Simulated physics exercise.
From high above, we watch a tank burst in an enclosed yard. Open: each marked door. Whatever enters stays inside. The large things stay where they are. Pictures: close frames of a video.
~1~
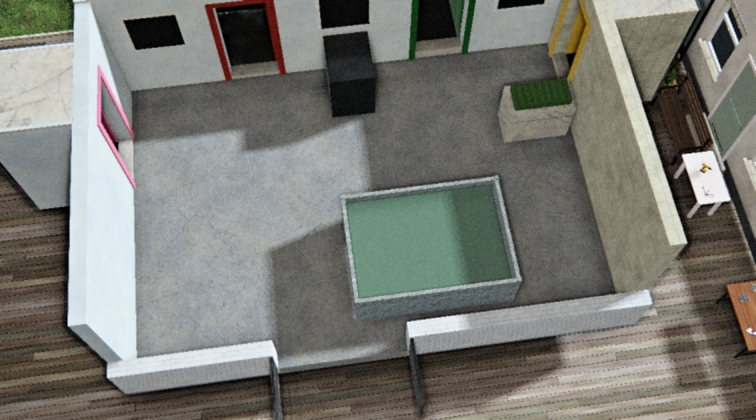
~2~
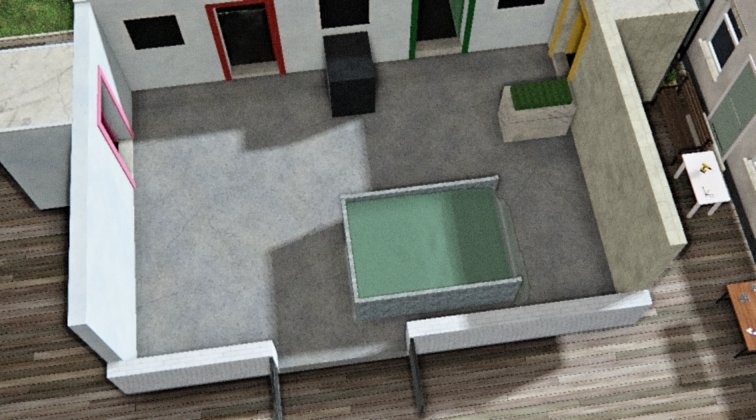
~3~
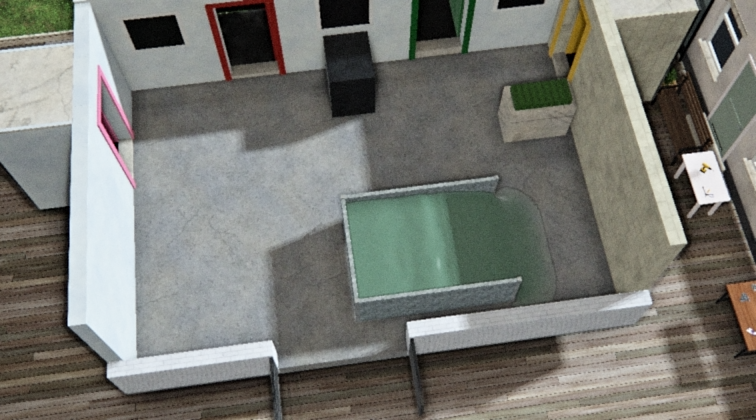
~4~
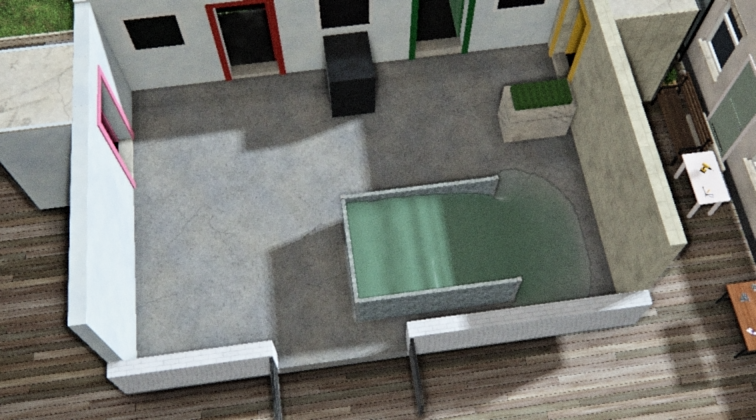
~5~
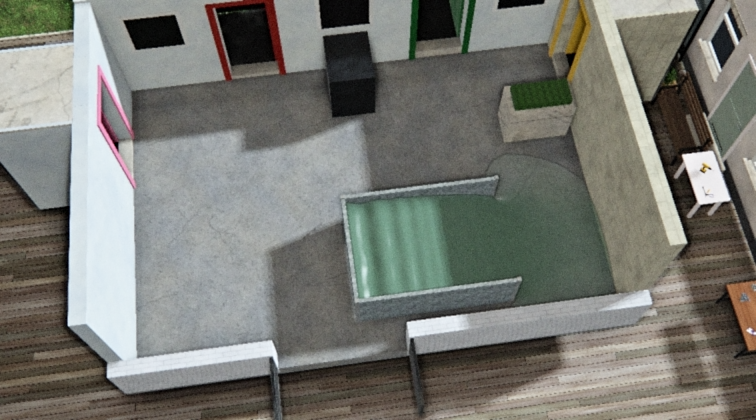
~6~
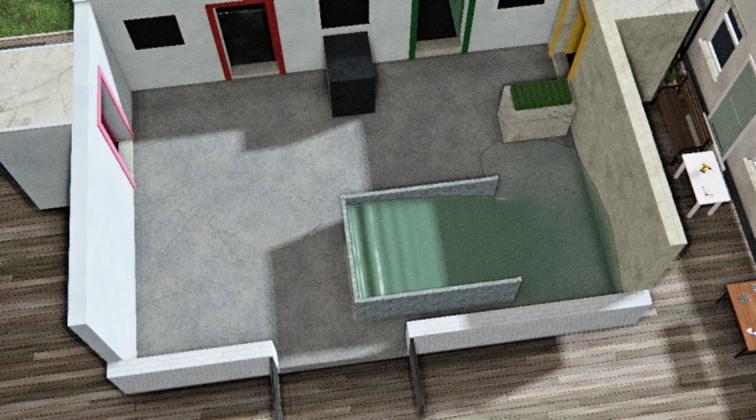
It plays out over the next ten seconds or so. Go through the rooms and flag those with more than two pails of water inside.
Yellow door - not flagged, red door - not flagged, green door - not flagged, pink door - flagged.
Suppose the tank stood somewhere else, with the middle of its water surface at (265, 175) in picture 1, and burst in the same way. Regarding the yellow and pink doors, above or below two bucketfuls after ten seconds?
I'd say the yellow crosses the line but the pink doesn't reach it.
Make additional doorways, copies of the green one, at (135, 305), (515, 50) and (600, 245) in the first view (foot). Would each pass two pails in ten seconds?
Door by door: Ends up below, ends up below, ends up above.
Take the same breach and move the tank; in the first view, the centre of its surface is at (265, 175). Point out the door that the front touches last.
Note: The one in pink.
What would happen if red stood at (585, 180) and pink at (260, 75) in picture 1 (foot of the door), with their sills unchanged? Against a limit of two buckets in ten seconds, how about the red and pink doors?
Looking at it, red tops the limit, and pink fails to reach the limit.
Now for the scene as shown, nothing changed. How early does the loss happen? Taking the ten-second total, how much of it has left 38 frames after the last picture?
Log: Around 50 %, estimated.
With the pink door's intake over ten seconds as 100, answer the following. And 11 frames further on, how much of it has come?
Estimate: Some 0 per cent.
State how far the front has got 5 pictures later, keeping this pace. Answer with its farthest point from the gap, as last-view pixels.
I'd say near (553, 65).
A moment on, water covers 15 % of the floor; the yellow door wet at the sill, nothing in, the red door not reached, the green door not reached, the pink door not reached.
Next, water covers 25 % of the floor; the yellow door wet at the sill, nothing in, the red door not reached, the green door not reached, the pink door not reached.
Then, water covers 55 % of the floor; the yellow door wet at the sill, nothing in, the red door not reached, the green door wet at the sill, nothing in, the pink door not reached.
Later, water covers 90 % of the floor; the yellow door wet at the sill, nothing in, the red door wet at the sill, nothing in, the green door wet at the sill, nothing in, the pink door over two buckets in.
In the end, water covers 95 % of the floor; the yellow door wet at the sill, nothing in, the red door wet at the sill, nothing in, the green door wet at the sill, nothing in, the pink door far over two buckets in.
